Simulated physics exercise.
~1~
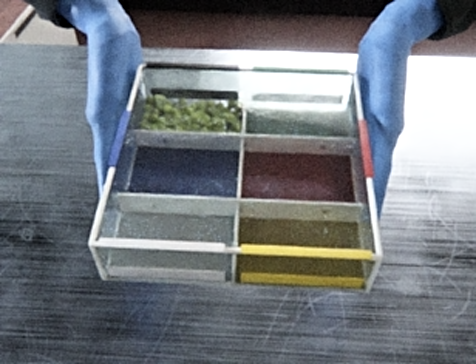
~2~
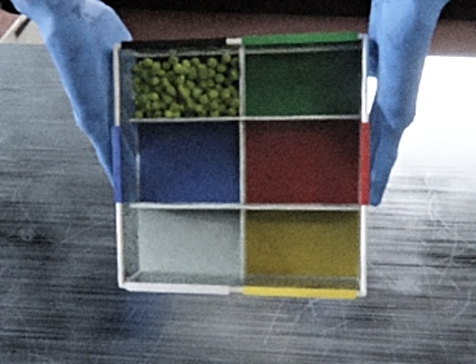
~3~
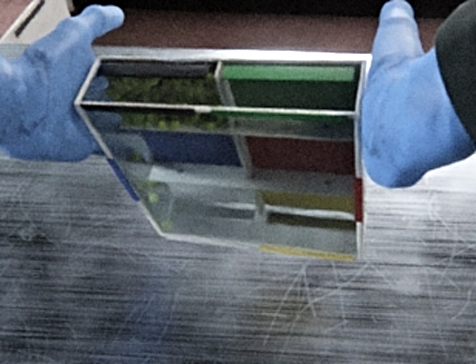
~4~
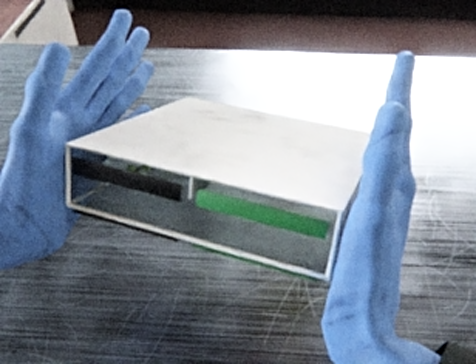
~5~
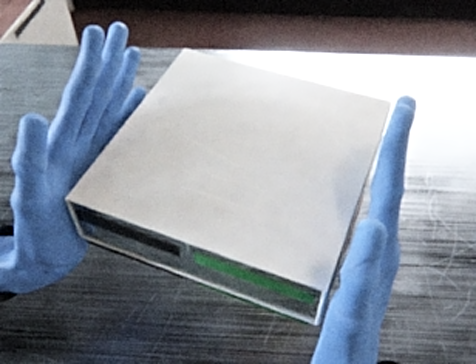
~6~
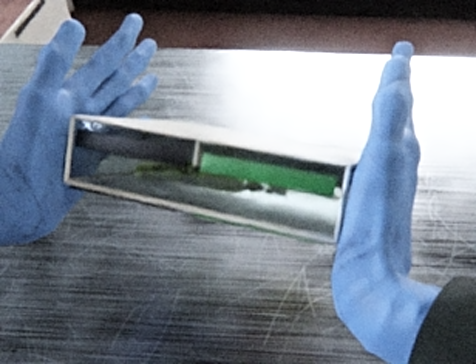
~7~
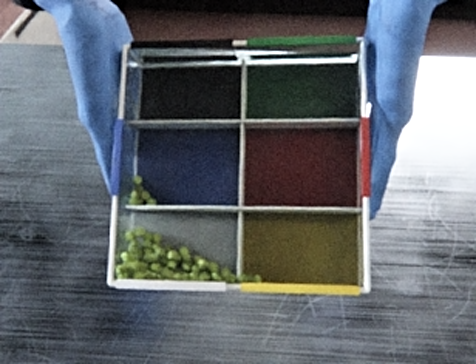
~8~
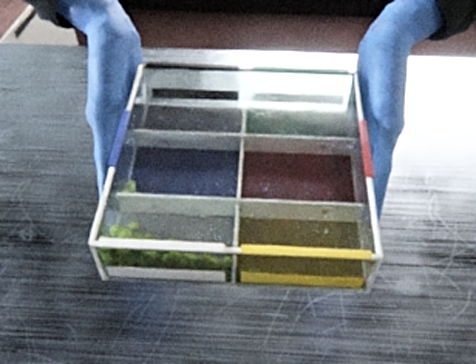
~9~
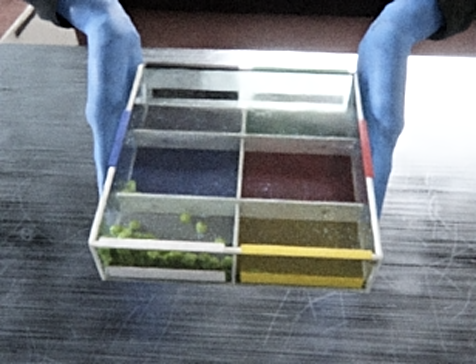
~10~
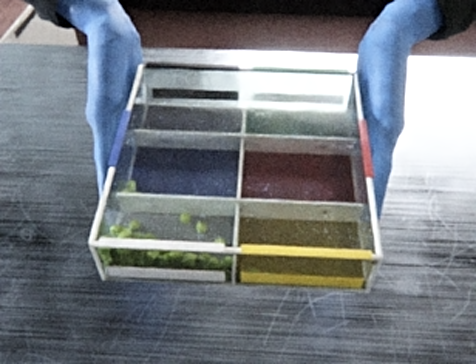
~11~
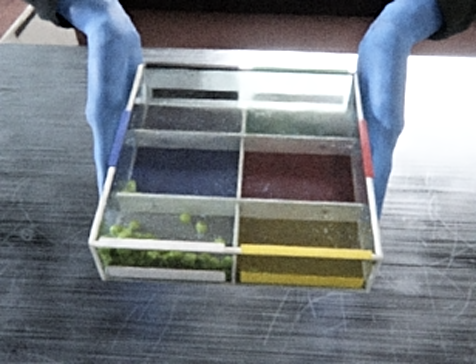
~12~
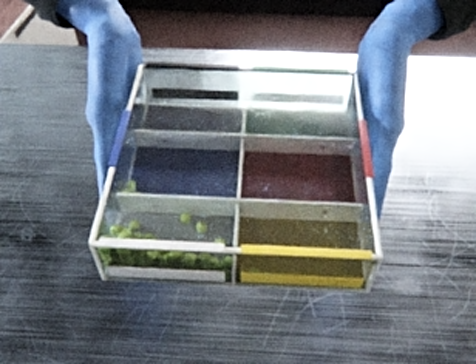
Over a scratched metal table, blue-gloved hands tipped a clear-lidded box of six coloured compartments upside down, then turned it level again, and the green peas that began in the black compartment ended mostly in the white one, with a few in blue.
